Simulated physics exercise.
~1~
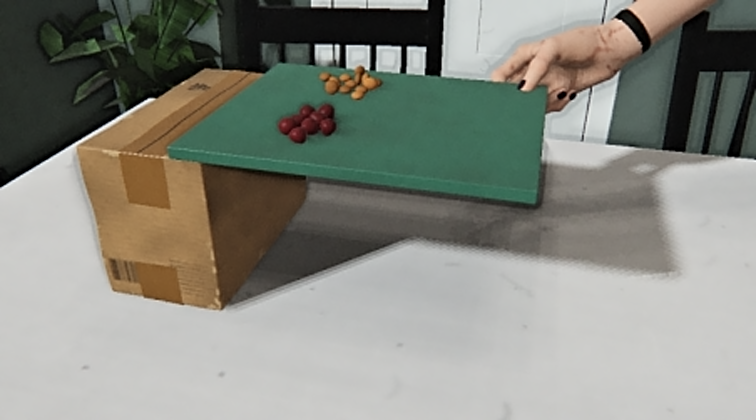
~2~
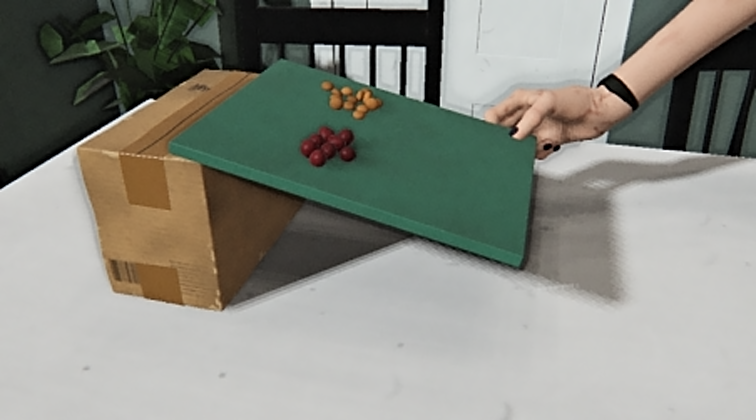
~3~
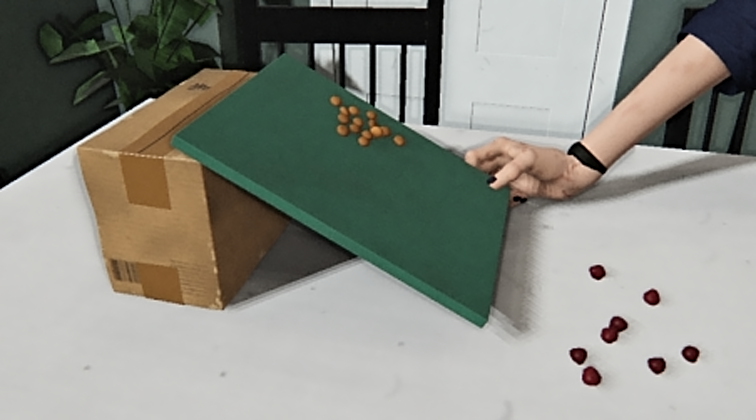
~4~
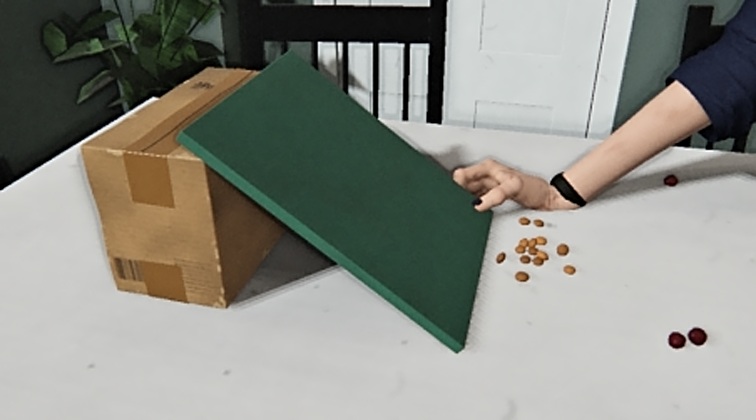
At the start, a hand at the right holds a green board level, its left end resting on a cardboard box, with a cluster of dark red, berry-like pieces in front and orange-brown, nut-like pieces behind. The hand lowers the right end, and both clusters stay on the board as it tilts. As the slope steepens, the red pieces leave the board and scatter across the white table, while the brown ones remain on it. Finally the board's lower end rests on the table, the brown pieces lie just beyond it, and the red ones still in view sit farther away.
